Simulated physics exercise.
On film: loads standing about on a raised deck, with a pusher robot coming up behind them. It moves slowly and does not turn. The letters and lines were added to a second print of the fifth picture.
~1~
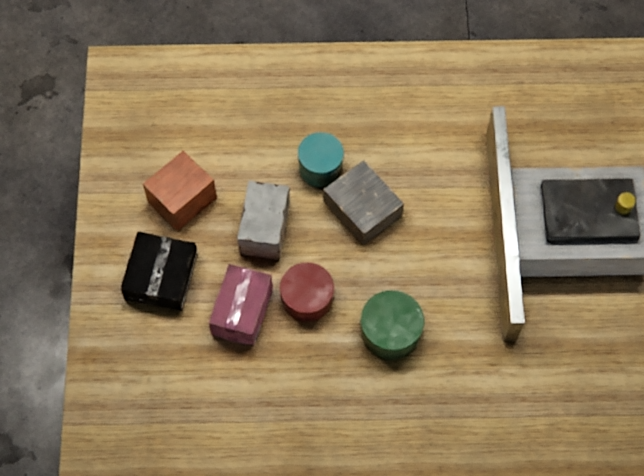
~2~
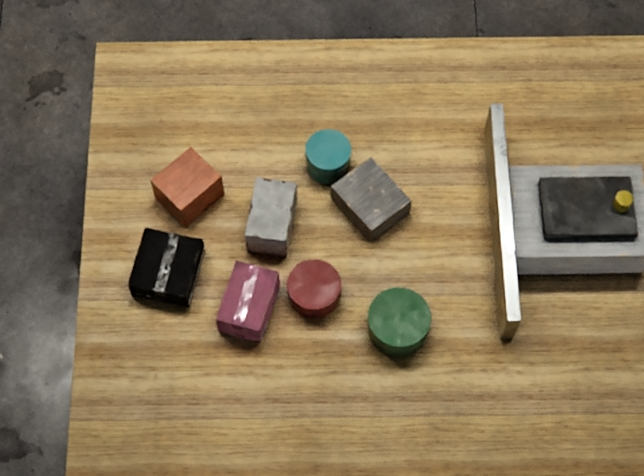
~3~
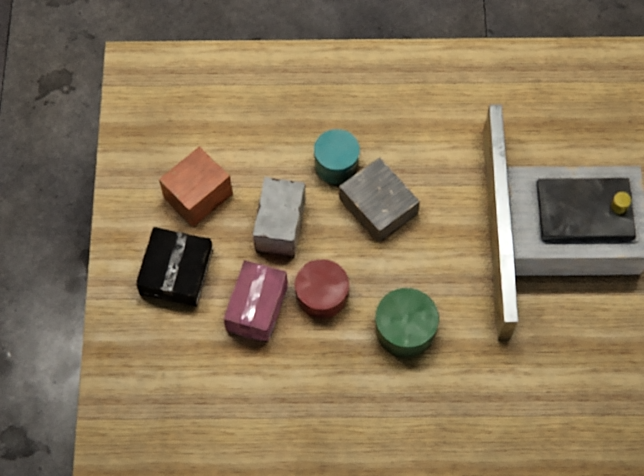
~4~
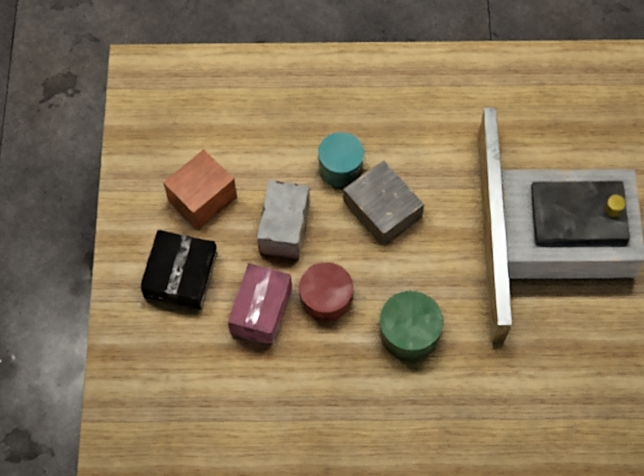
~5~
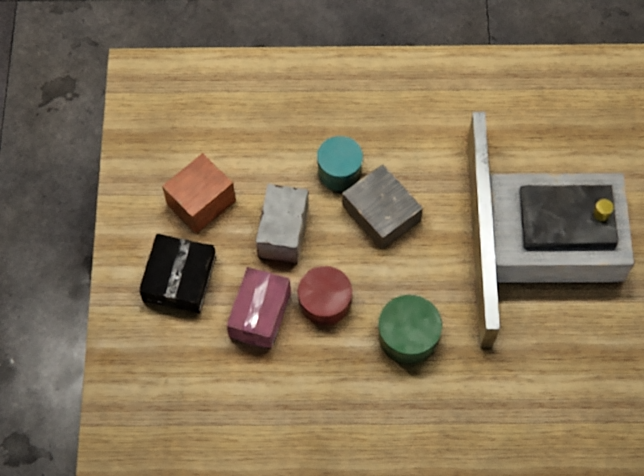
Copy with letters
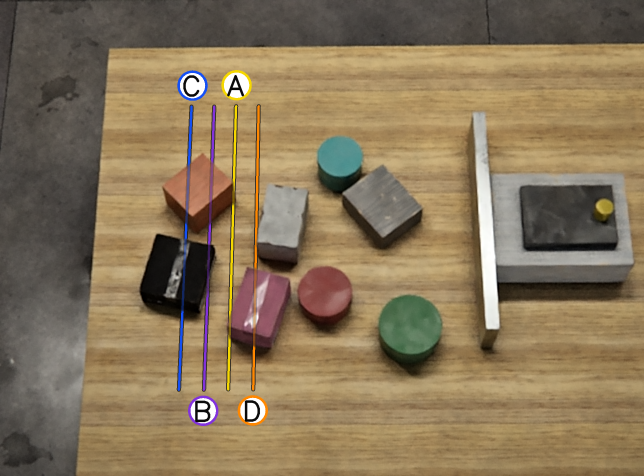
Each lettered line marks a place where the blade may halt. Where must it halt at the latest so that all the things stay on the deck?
No farther than A.
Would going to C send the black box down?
Yes.
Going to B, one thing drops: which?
It is the black box.
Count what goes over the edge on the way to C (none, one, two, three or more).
In all, one.
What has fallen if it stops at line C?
The black box.
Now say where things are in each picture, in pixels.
In the first frame, white crate (264, 221); orange crate (180, 191); turquoise pail (321, 161).
In the second frame, robot (581, 207); green pail (399, 323).
In the third frame, robot (578, 208); red pail (322, 289).
In the fourth frame, robot (573, 211); pink box (260, 304).
In the fifth frame, robot (561, 216); orange crate (199, 194); turquoise pail (340, 165); green pail (410, 330).
On the marked copy, A at (232, 241); B at (209, 241); C at (186, 241); D at (256, 241).
Taking A. A third of the way, robot (470, 216); turquoise pail (333, 158); green pail (358, 332).
Two thirds of the way, robot (378, 217); black box (169, 276); orange crate (185, 188).
When it is over, robot (310, 217); black box (101, 277); orange crate (151, 178); nothing has fallen.
As for the rest, B drops the black box; C drops the black box; D is safe but short.
